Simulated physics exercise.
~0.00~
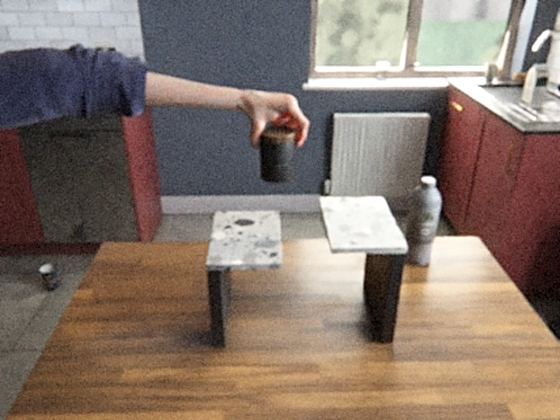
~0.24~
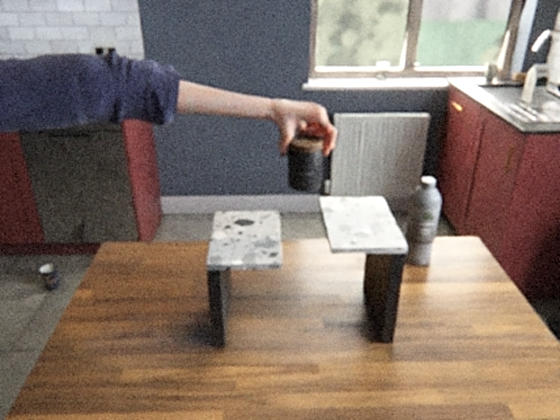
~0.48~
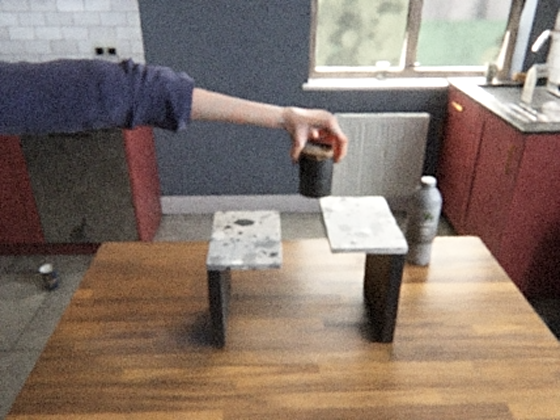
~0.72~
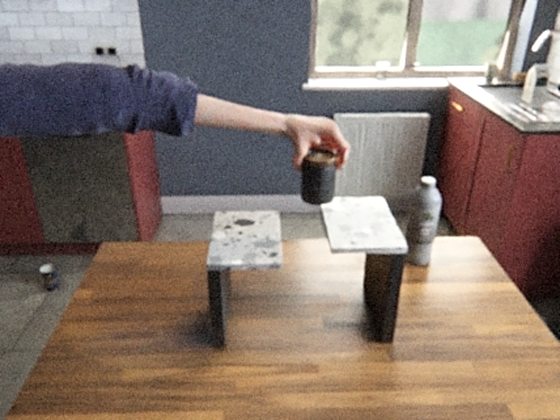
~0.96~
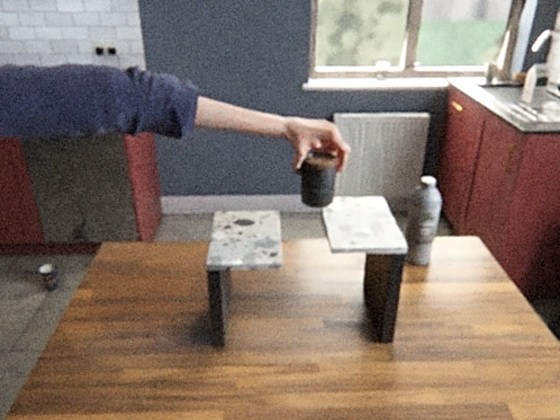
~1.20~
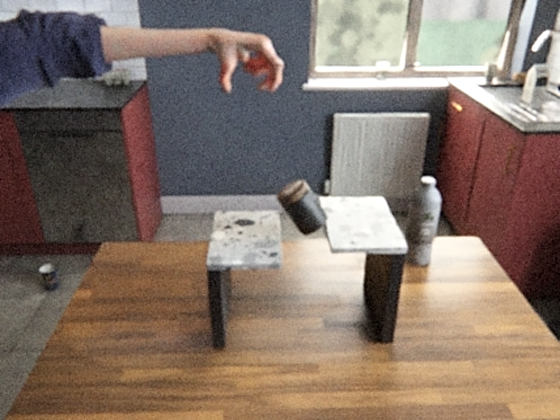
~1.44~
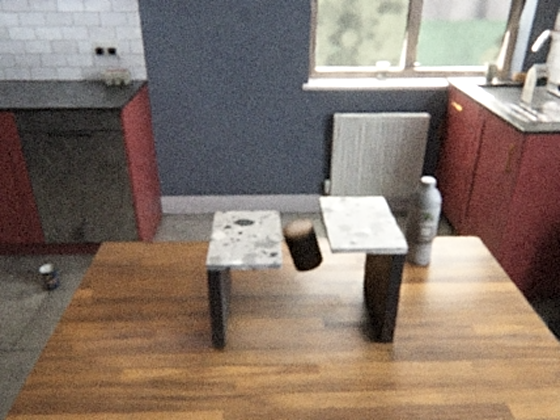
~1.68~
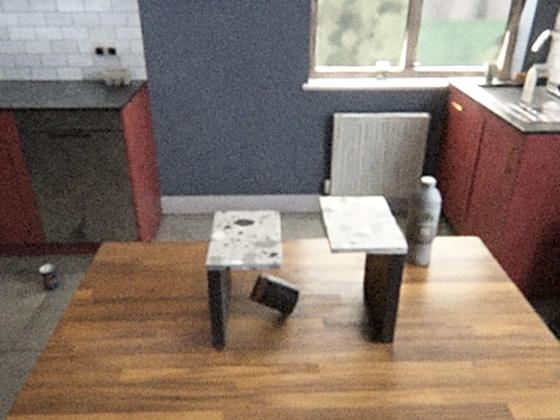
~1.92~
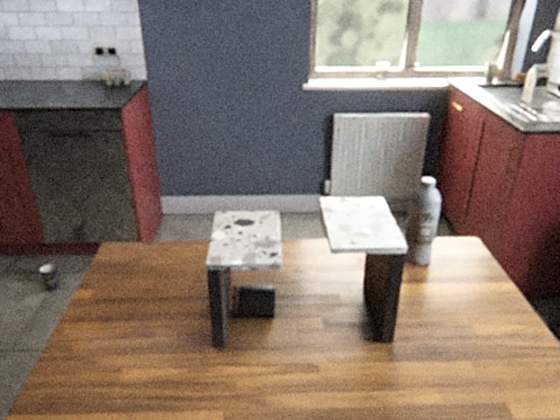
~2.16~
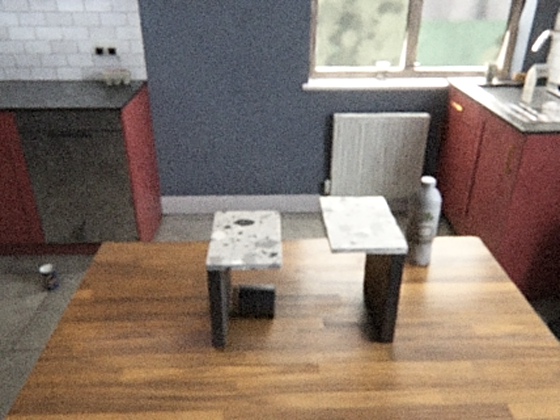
At the start, an arm in a dark blue sleeve reaches in from the left, holding a black jar upright above a wooden table where two speckled slabs on dark supports stand slightly apart. The hand carries the jar right and lowers it a little, pausing over the gap near the right slab. It then lets go and draws back to the left, and the jar tips as it drops between the slabs. The leaning jar falls through the gap, turning toward the left support. It ends on its side on the table, partly beneath the left slab, while the grey bottle stays standing behind.
